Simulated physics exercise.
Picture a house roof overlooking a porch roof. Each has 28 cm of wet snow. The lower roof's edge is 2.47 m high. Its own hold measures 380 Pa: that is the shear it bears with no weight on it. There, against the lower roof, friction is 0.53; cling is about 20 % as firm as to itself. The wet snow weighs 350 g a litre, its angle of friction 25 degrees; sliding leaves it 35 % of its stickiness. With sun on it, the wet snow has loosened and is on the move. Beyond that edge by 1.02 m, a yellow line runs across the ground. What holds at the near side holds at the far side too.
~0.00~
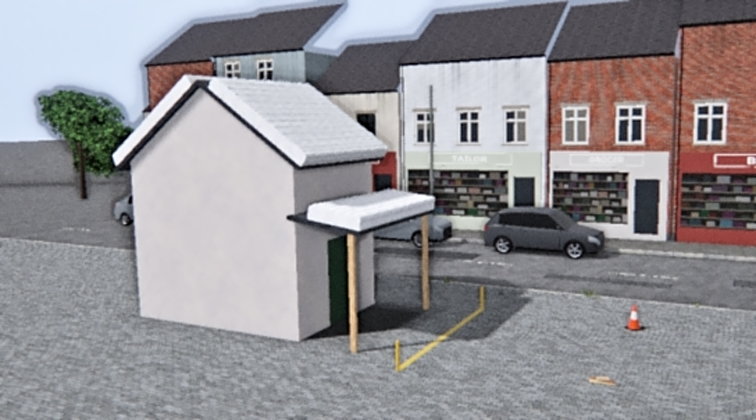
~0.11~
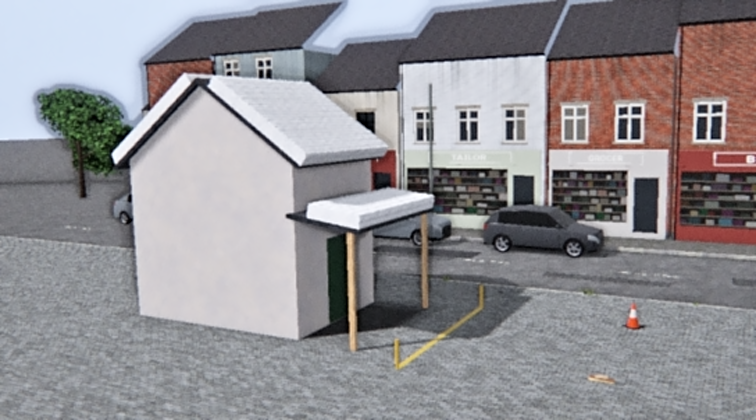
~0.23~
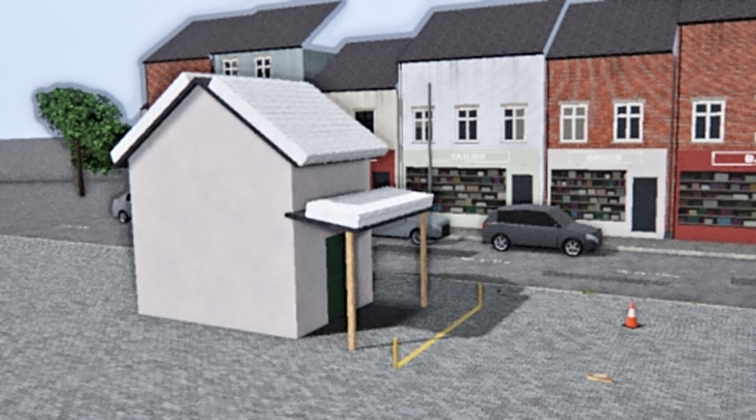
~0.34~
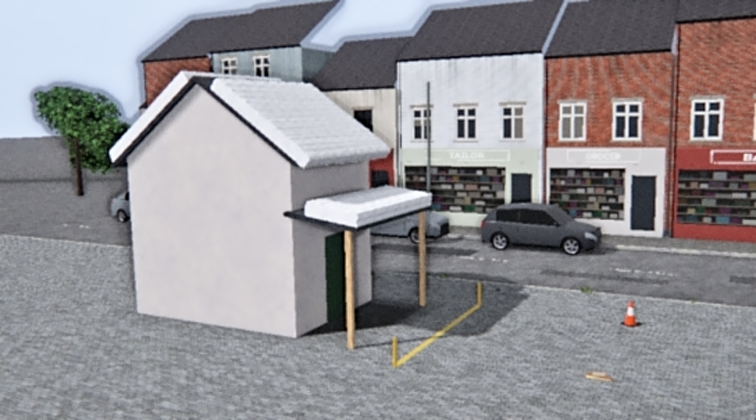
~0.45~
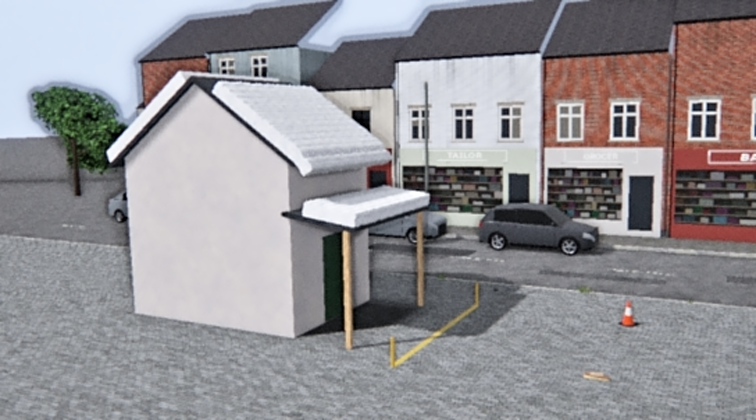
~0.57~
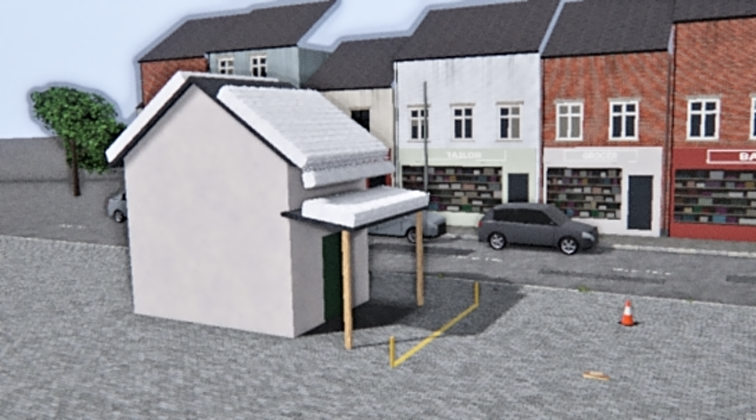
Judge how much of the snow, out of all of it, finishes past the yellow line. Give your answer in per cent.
The part past the yellow line is close to 56 %.
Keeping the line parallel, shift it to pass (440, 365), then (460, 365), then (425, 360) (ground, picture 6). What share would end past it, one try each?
In that order: 40 %, 30 %, 45 %.
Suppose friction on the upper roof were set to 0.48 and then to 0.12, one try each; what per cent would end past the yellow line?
About 45 % in the first try and about 65 % in the second.
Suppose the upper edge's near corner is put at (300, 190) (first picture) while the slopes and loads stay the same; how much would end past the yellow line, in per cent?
35 per cent or so.
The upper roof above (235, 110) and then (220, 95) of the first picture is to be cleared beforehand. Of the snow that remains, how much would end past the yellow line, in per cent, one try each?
It would be around 45 percent and then around 50 percent.
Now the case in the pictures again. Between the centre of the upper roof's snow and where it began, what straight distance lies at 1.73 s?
It is around 3.8 m from where it started.
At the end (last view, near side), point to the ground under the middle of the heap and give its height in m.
It sits close to (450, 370), some 0.3 m high.
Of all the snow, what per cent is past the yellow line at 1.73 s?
I'd put it at close to 16 in a hundred.
By 1.10 s, none is below the lower edge and 0 % is past the line.
By 1.73 s, 35 % is below the lower edge and 16 % is past the line.
By 2.37 s, 67 % is below the lower edge and 55 % is past the line.
By 3.00 s, 67 % is below the lower edge and 56 % is past the line.
By 3.10 s, at the end, 67 % is below the lower edge and 56 % is past the line.
